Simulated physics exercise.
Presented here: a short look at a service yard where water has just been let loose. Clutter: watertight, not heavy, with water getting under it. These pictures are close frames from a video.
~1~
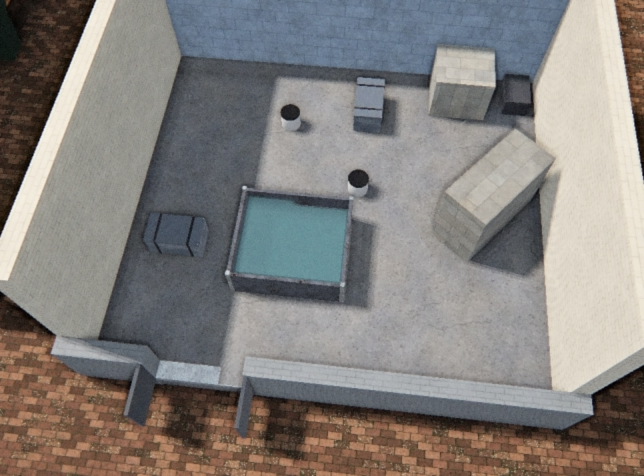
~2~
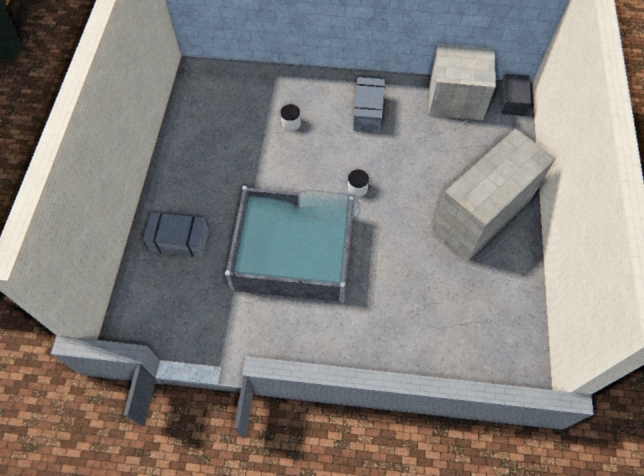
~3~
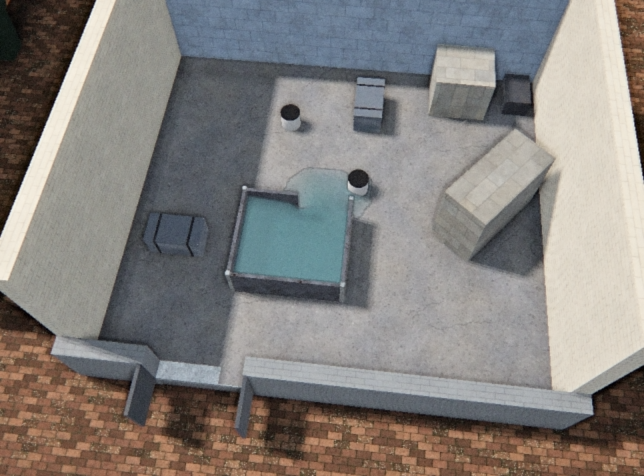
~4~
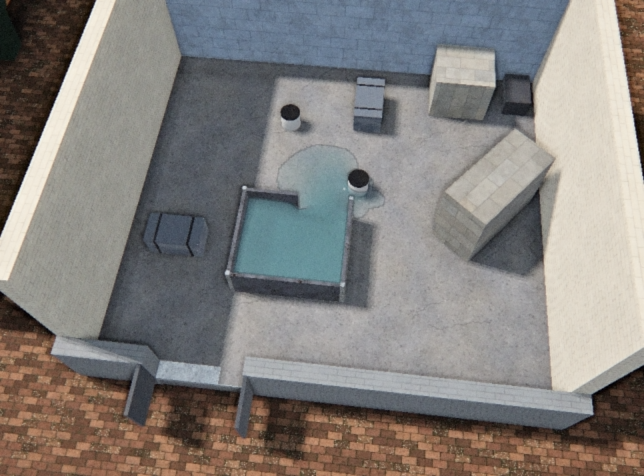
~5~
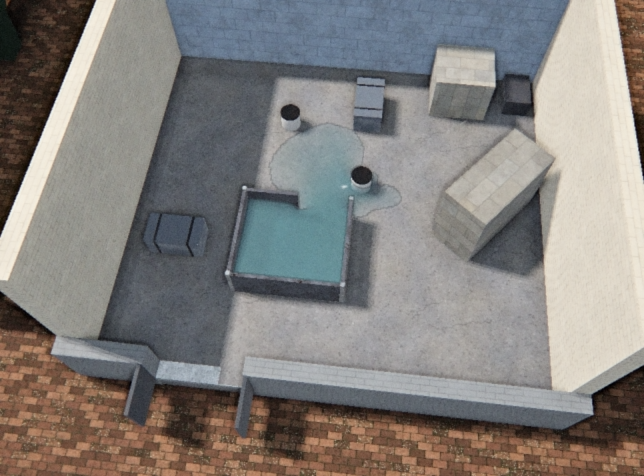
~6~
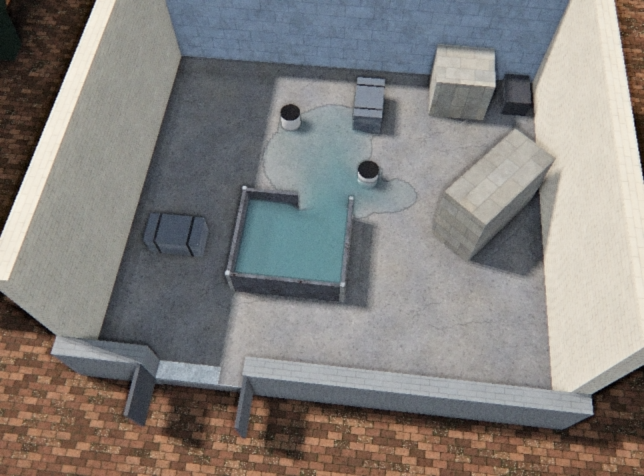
Water sits level in a square tank in a walled yard, then begins pouring through a gap at the tank's back right corner. It spreads across the pale floor in a widening puddle, surrounding the nearer of two dark-topped pails, which shifts slightly right while the other objects stay put.
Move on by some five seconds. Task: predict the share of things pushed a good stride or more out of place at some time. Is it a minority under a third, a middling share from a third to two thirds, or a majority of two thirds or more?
The share moved far is a third up to two thirds.
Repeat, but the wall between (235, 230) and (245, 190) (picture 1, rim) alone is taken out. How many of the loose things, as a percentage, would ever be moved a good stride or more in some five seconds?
Result: Close to 20 %.
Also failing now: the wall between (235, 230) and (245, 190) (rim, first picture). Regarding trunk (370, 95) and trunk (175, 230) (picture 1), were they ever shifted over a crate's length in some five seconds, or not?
Taking them in turn, the first never got there and the second got that far.
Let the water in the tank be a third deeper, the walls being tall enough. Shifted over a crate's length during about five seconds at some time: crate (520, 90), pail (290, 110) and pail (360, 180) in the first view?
Result by item: Didn't cover it; covered it; covered it.
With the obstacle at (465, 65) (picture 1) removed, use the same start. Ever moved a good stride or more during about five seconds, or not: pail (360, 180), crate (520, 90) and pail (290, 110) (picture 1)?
Well, the first was pushed clear, the second was pushed clear, and the third stayed in place.
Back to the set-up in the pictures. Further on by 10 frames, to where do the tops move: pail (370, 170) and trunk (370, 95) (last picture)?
The tops should be near (423, 126) and near (376, 71).
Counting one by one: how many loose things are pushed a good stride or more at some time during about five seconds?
2.
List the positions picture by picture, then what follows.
In the first picture, a pail at (359, 178), on the bottom; a trunk at (370, 97) rests on the ground; 0 of 5 have shifted.
In the second picture, a pail at (359, 178), on the bottom; a trunk at (370, 97) rests on the ground; 0 of 5 have shifted.
In the third picture, a pail at (359, 178), on the bottom; a trunk at (370, 97), on the bottom; 0 of 5 have shifted.
In the fourth picture, a pail at (359, 178) rests on the ground; a trunk at (370, 97) rests on the ground; 0 of 5 have shifted.
In the fifth picture, a pail at (362, 175) rests on the ground, close to its start; a trunk at (370, 97) rests on the ground; 1 of 5 have shifted.
In the sixth picture, a pail at (369, 169) rests on the ground, close to its start; a trunk at (370, 97), on the bottom; 1 of 5 have shifted.
A moment on, 1 of 5 are well off their spots; 0 afloat.
Next, 2 of 5 are well off their spots; 1 afloat.
Later, 1 of 5 are well off their spots; 1 afloat.
In the end, 2 of 5 are well off their spots, and 2 have been at some point; 2 afloat.
